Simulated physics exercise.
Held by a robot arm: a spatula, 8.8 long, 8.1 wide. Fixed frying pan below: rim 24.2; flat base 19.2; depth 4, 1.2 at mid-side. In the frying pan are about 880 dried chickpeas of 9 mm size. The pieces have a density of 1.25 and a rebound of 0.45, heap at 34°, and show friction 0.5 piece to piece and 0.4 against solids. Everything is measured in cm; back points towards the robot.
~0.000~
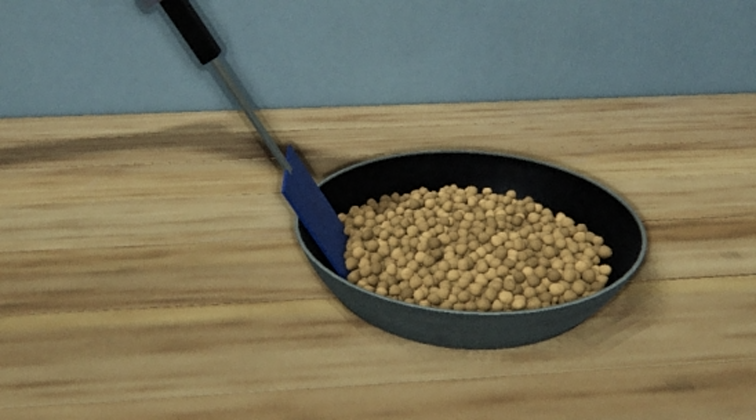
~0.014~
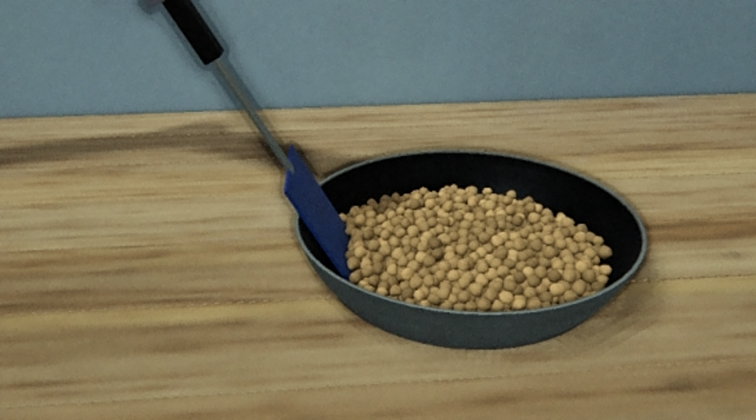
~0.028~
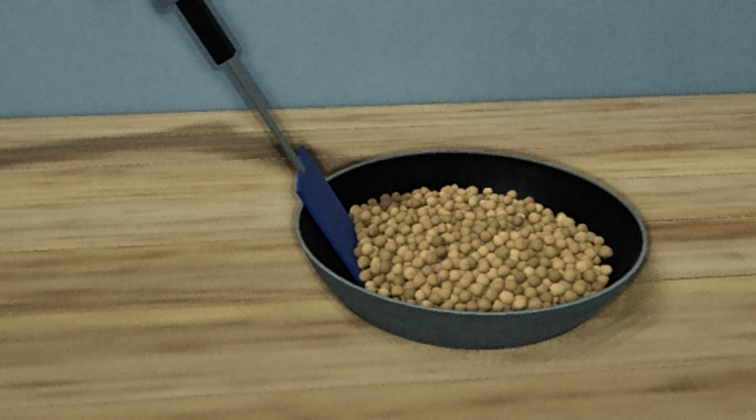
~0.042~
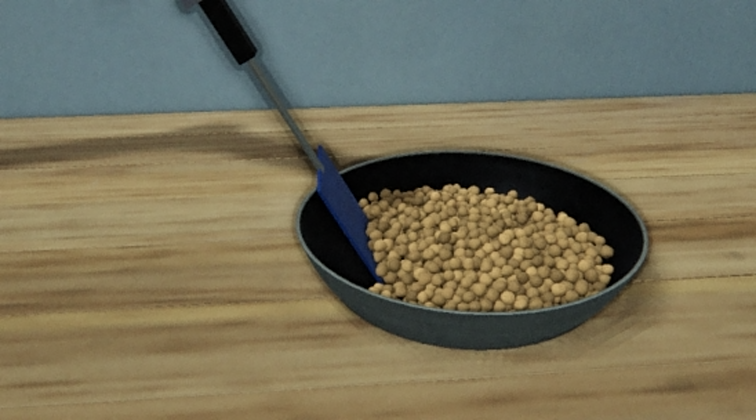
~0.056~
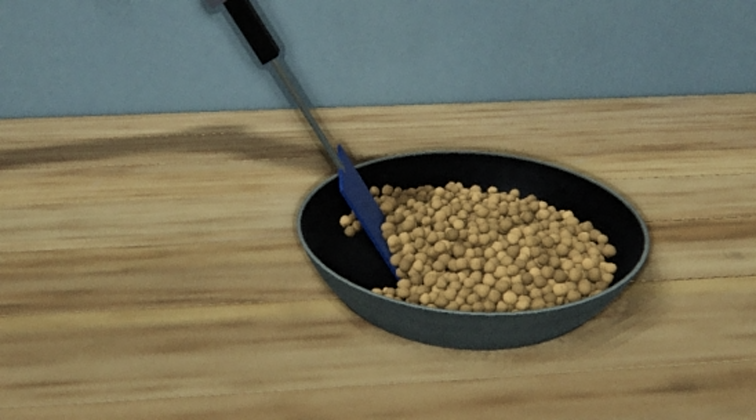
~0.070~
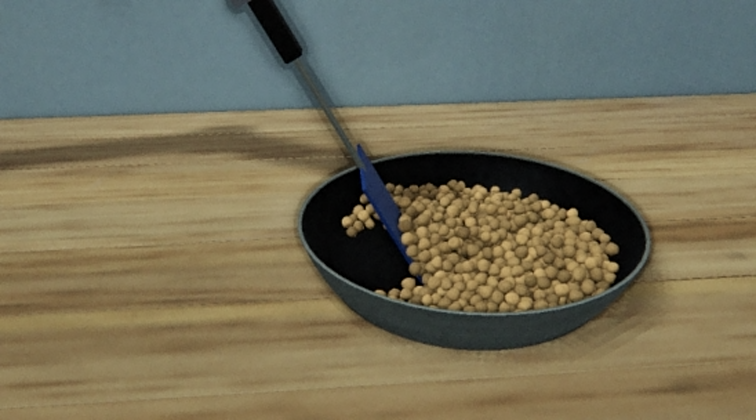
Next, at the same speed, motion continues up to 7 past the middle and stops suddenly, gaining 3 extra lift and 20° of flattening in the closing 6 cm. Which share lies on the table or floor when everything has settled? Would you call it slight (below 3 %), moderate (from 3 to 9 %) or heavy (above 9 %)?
I would call it heavy.
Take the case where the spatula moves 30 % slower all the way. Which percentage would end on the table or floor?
About 5 %.
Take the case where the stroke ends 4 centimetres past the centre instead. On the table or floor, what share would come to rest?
Close to 5 per cent would end on the table or floor.
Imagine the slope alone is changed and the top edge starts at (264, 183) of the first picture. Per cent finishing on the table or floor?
15 percent or so.
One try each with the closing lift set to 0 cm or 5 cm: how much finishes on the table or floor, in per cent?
5 and 15 per cent.
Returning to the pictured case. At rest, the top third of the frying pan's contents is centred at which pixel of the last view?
Centre: Roughly (569, 226).
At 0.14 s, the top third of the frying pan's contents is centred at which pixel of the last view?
The middle sits at approx. (531, 221).
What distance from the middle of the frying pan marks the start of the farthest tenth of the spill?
The distance is roughly 45 cm.
After 0.11 s, sloping 62°, highest piece 5 above the table; 885 in the frying pan.
After 0.14 s, sloping 54°, highest piece 6 above the table; 885 in the frying pan.
After 0.36 s, sloping 42°, highest piece 5 above the table; 764 in the frying pan, 120 on the table or floor, 1 on the blade or in flight.
After 1.41 s, sloping 42°, highest piece 5 above the table; 764 in the frying pan, 121 on the table or floor.
In the end, 764 in the frying pan, 121 on the table or floor. That is 14 % on the table or floor.
